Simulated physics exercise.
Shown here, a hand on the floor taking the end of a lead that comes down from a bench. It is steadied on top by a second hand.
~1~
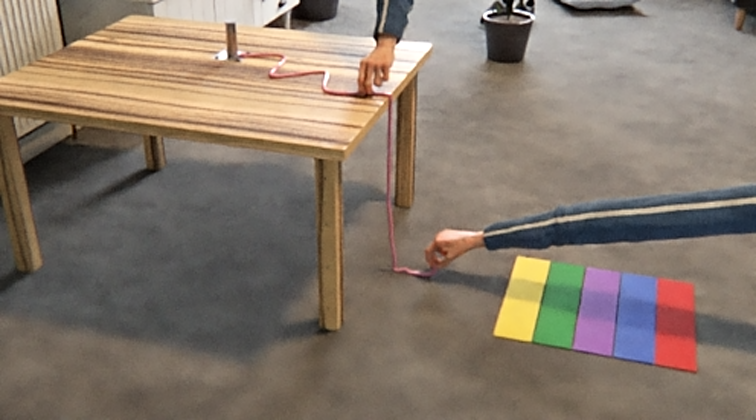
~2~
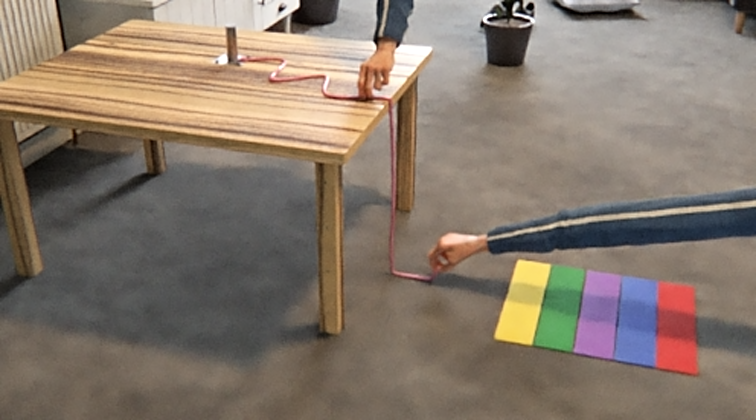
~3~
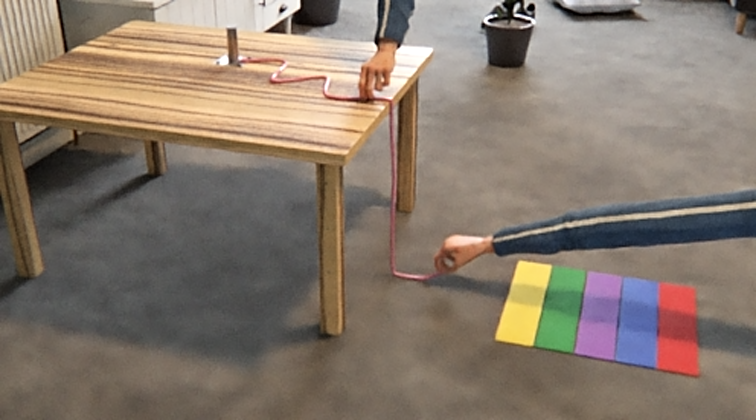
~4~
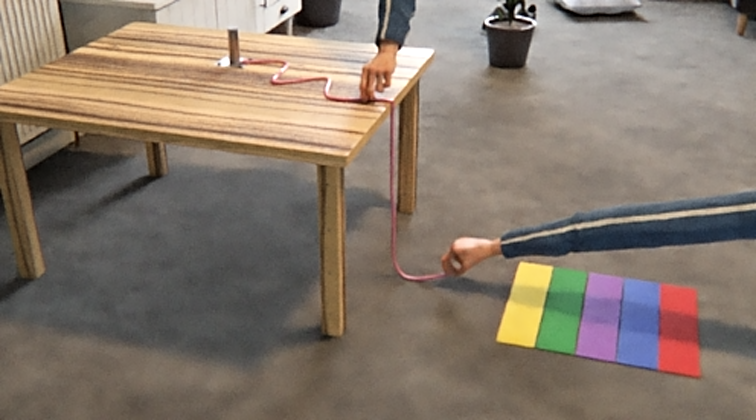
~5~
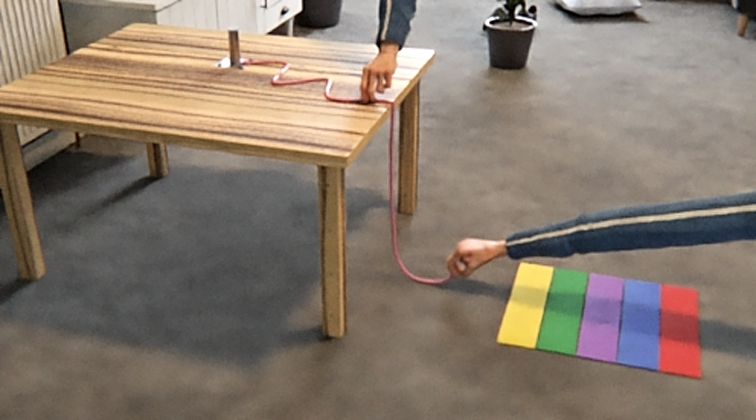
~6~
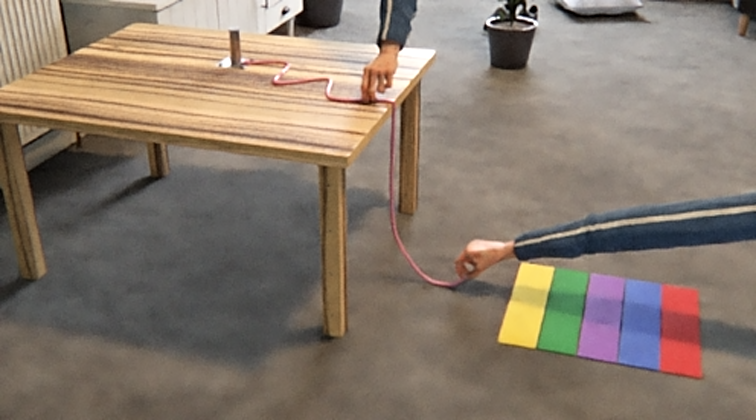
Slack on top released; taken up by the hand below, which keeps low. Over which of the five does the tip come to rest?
Over the red one.
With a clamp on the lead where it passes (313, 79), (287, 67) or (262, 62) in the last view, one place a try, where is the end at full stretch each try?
Roughly (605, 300), (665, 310) and (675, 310).
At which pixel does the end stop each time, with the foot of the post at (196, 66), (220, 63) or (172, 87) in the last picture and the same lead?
Try by try, about (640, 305), (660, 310) and (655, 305).
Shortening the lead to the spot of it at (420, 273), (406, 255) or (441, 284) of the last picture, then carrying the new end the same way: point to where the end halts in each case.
So, going through them: (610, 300) first, (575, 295) next, (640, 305) last.
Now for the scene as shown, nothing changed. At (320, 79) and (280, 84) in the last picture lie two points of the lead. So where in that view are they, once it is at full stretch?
Final spots: (368, 91), then (333, 83).
Early on, end near (608, 299); over purple.
Midway, end near (655, 307); over blue.
At the end of the slack, end near (683, 311); over red. The red one.
